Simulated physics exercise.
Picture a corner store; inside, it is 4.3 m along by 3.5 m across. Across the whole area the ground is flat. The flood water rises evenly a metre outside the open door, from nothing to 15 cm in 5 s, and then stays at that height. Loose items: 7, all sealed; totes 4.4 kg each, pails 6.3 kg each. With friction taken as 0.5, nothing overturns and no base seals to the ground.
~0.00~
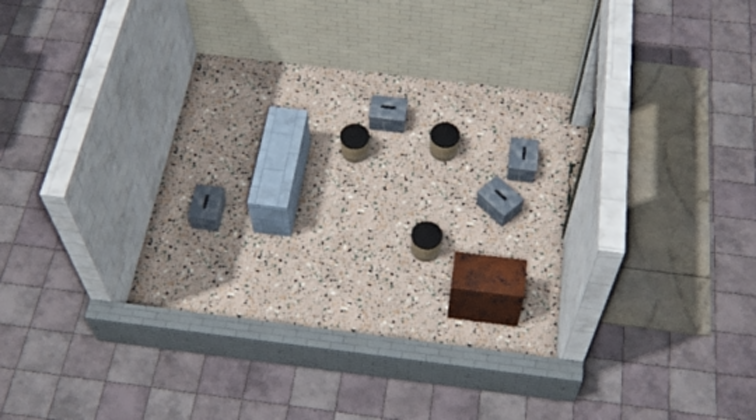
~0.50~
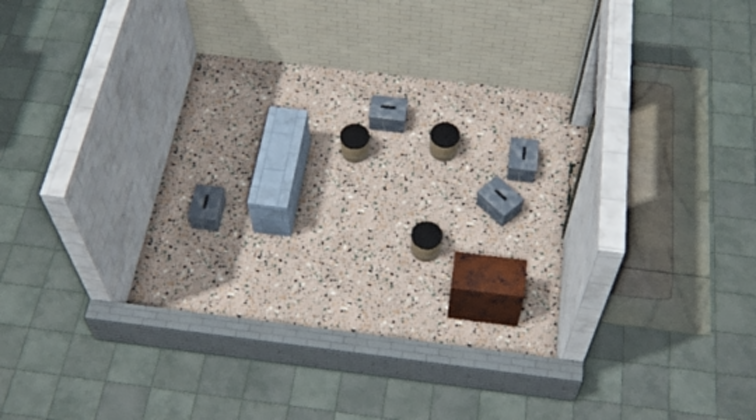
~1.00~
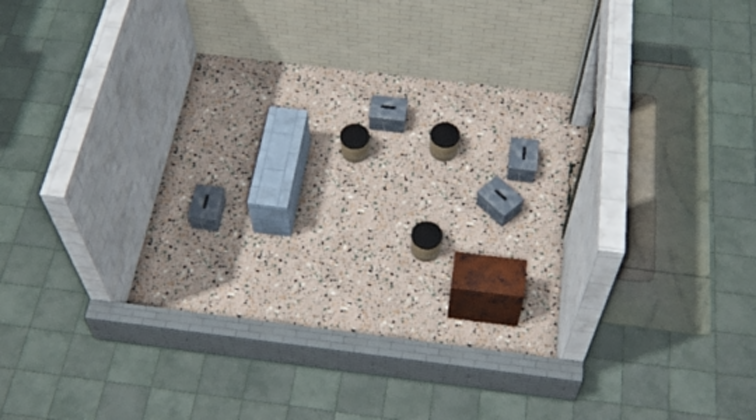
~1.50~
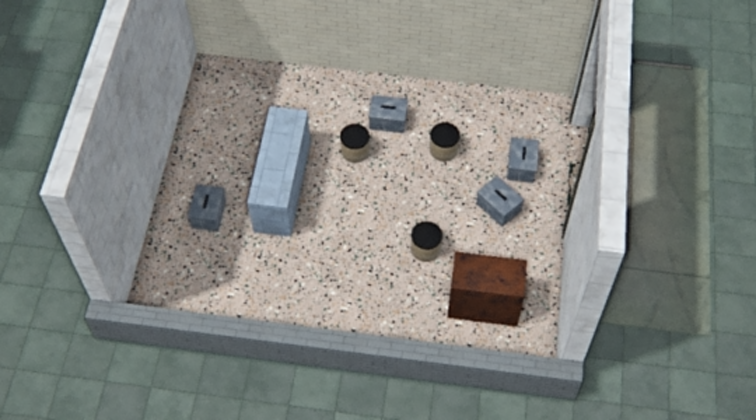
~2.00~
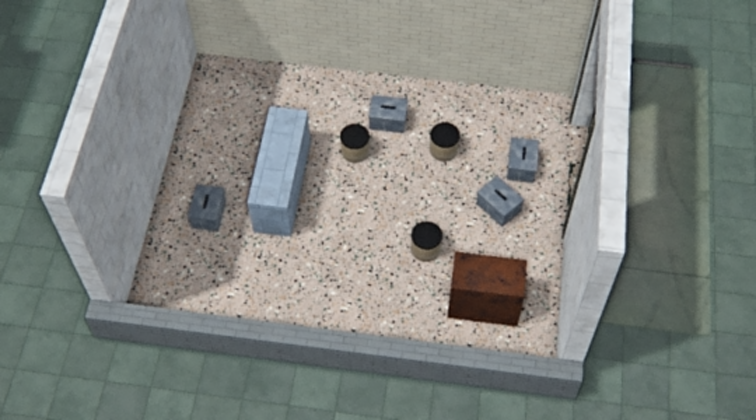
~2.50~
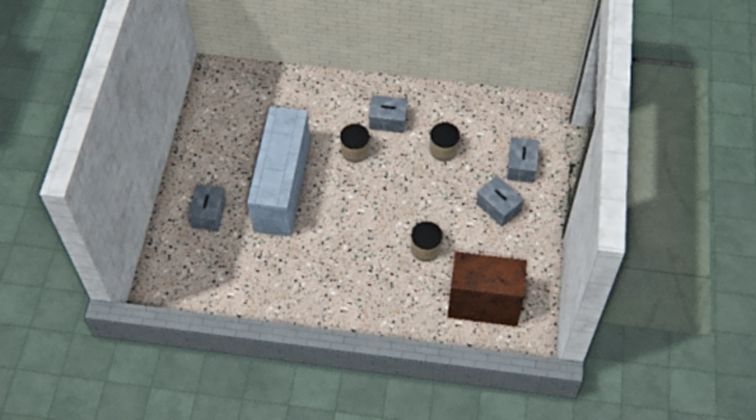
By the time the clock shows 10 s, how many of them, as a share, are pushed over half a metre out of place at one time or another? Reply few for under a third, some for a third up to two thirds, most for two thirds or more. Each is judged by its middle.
Some.
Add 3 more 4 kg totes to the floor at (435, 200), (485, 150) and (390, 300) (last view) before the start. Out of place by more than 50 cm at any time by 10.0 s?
For each in turn I get a greater distance, a greater distance and a smaller distance.
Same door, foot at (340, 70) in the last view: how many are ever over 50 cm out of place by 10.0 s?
2.
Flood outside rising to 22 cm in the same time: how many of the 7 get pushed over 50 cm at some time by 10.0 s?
That would give 7.
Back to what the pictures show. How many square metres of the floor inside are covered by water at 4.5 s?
3.0 m2.
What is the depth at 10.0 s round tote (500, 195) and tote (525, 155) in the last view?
I'd put it at 4 cm and 8 cm respectively.
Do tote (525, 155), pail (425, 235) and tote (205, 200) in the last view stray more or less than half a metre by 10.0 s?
In turn: Past it, short of it, less.
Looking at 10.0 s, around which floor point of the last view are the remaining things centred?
It works out to somewhere near (331, 178) on the floor.
After 3.5 s 0 of 7 are over 50 cm from their spots; 0 afloat.
After 4.5 s 1 of 7 are over 50 cm from their spots; 0 afloat.
After 7.0 s 2 of 7 are over 50 cm from their spots; 2 afloat.
After 10.0 s 4 of 7 are over 50 cm from their spots, and 4 have been at some point; 2 afloat.
